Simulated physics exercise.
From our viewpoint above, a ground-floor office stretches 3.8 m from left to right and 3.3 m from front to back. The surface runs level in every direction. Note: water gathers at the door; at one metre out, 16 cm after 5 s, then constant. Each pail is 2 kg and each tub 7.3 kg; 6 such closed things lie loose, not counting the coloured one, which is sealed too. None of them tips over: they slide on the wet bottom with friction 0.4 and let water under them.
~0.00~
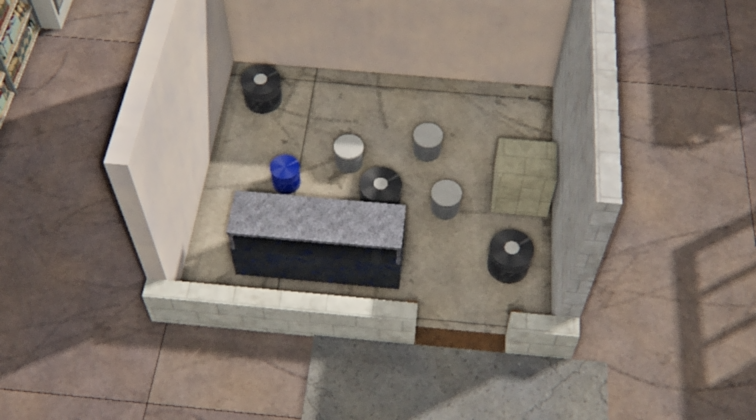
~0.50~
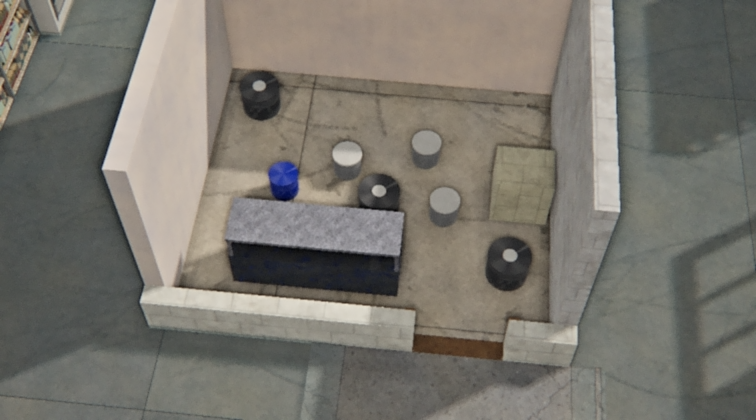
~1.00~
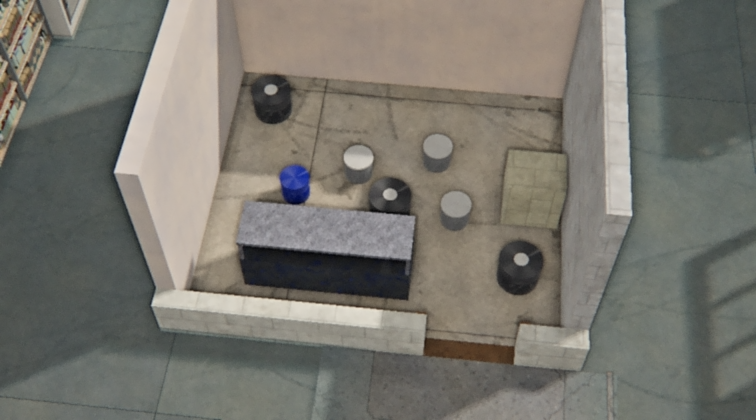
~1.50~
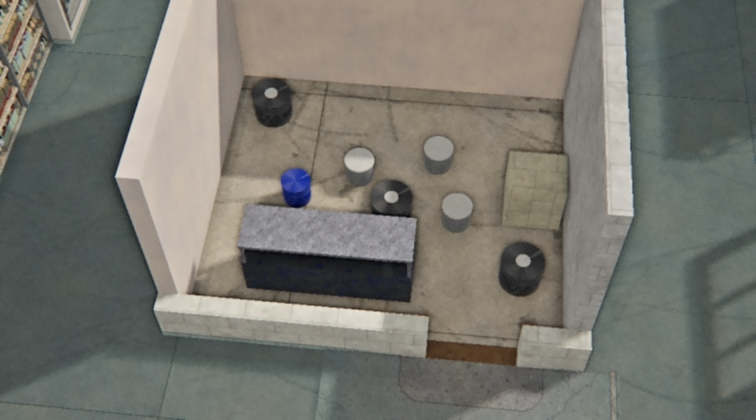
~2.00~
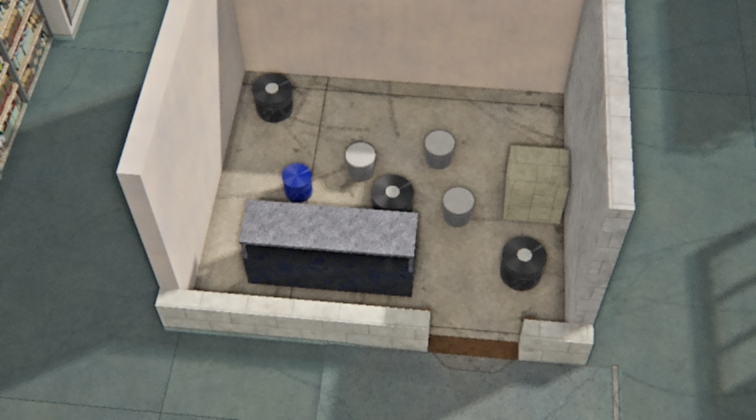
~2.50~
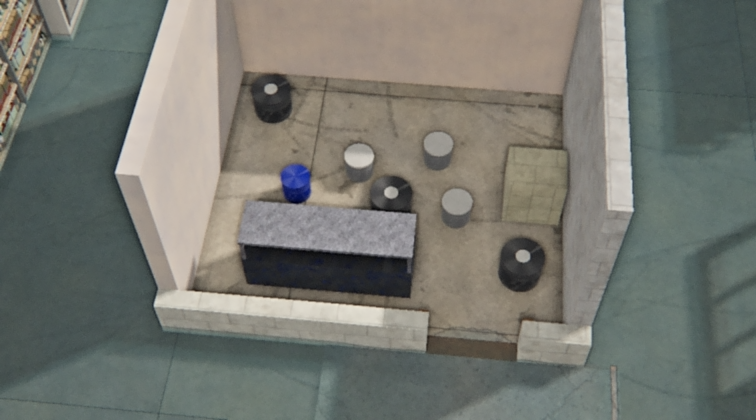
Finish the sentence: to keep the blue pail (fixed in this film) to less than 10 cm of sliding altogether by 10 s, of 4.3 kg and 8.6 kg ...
Of the two, the lighter one is already enough.
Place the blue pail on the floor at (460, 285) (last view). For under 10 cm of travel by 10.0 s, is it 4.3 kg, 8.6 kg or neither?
Well, no option works.
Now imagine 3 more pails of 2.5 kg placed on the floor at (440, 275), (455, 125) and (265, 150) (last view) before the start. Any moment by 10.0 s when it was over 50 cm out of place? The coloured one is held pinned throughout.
Answer by position: Outside the range; outside the range; inside the range.
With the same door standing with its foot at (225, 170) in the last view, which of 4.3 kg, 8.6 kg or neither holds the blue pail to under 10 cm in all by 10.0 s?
Then neither load is enough.
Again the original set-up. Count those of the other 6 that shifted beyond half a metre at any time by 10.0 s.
It works out to 3.
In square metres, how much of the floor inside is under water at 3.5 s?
Roughly 1.0 m2.
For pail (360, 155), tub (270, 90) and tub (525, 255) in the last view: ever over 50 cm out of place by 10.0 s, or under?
Well, that's below half a metre, below half a metre, and beyond half a metre.
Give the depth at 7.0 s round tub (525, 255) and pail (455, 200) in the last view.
Roughly 9 and 7 cm.
After 3.5 s the blue pail would be 0 cm from its start with 4.3 kg and 0 cm from its start with 8.6 kg; 0 cm of water round it then.
After 4.5 s the blue pail would be 0 cm from its start with 4.3 kg and 0 cm from its start with 8.6 kg; 0 cm of water round it then.
After 7.0 s the blue pail would be 0 cm from its start with 4.3 kg and 0 cm from its start with 8.6 kg; 0 cm of water round it then.
After 10.0 s the blue pail would be 0 cm from its start with 4.3 kg and 0 cm from its start with 8.6 kg; 2 cm of water round it then.
